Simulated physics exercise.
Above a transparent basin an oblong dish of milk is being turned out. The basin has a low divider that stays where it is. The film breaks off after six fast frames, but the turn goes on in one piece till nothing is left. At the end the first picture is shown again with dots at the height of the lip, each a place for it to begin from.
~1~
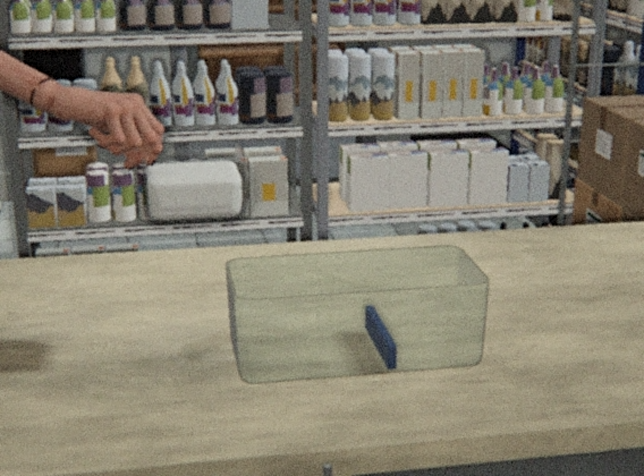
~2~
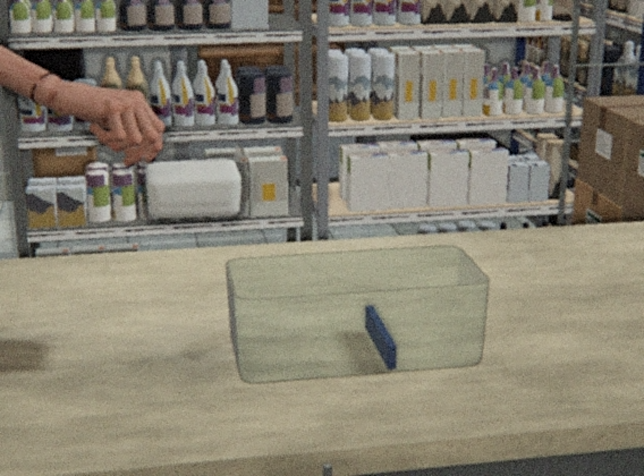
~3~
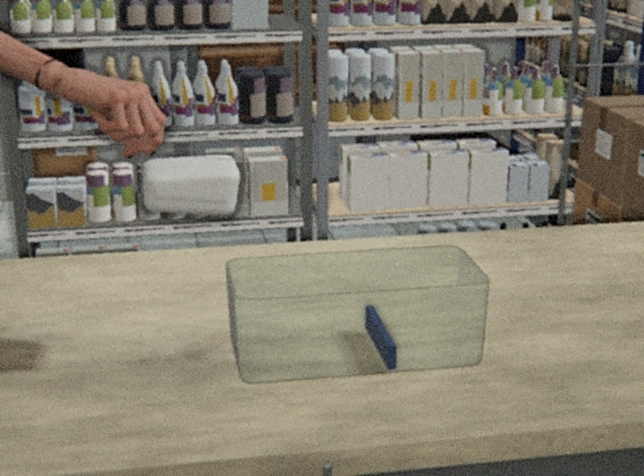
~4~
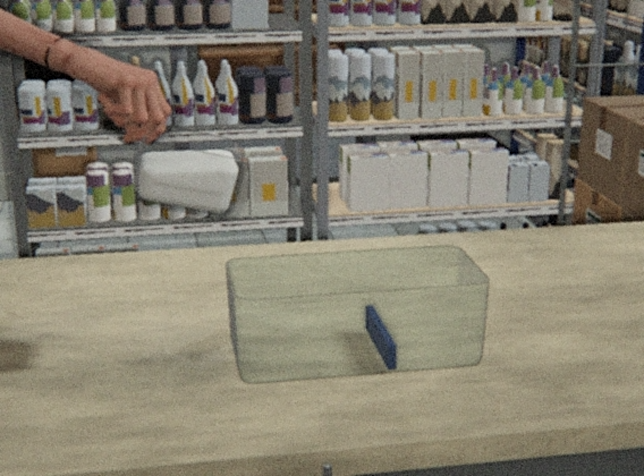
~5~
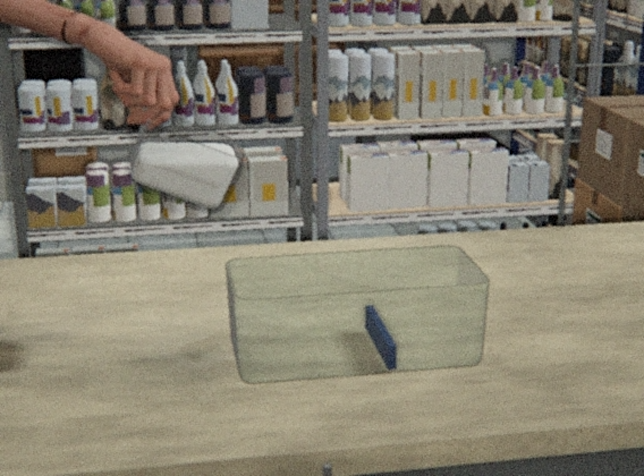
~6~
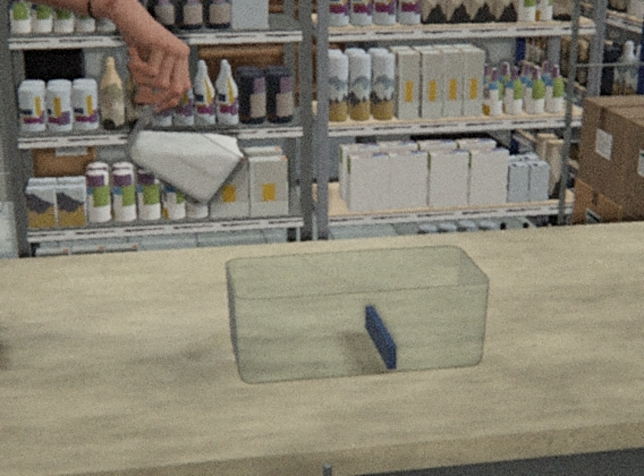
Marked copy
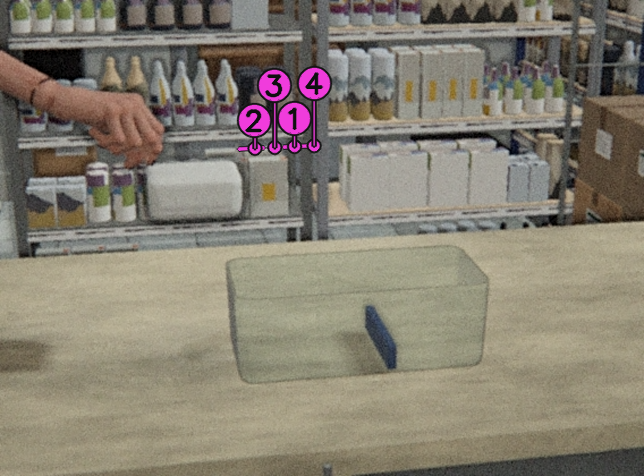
To begin with, a hand hangs almost still beside a pale oblong dish above a clear basin with a small dark blue wall inside, on a wooden counter before stocked shelves. Then the dish tilts steadily, its right side dipping, as the hand rises slightly and shifts right. Nothing leaves the dish.
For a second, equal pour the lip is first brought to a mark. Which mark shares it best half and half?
The best dot is 1.
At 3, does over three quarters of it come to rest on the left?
Yes, it does.
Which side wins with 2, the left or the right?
More ends on the left.
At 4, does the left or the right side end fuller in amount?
More ends on the right.
On the marked copy, 1 at (294, 146); 2 at (254, 148); 3 at (274, 147); 4 at (314, 145).
For dot 1, about 46 % ends left of the wall and 52 % right of it.
For dot 2, about 85 % ends left of the wall and 12 % right of it.
For dot 3, about 84 % ends left of the wall and 13 % right of it.
For dot 4, about 20 % ends left of the wall and 78 % right of it.
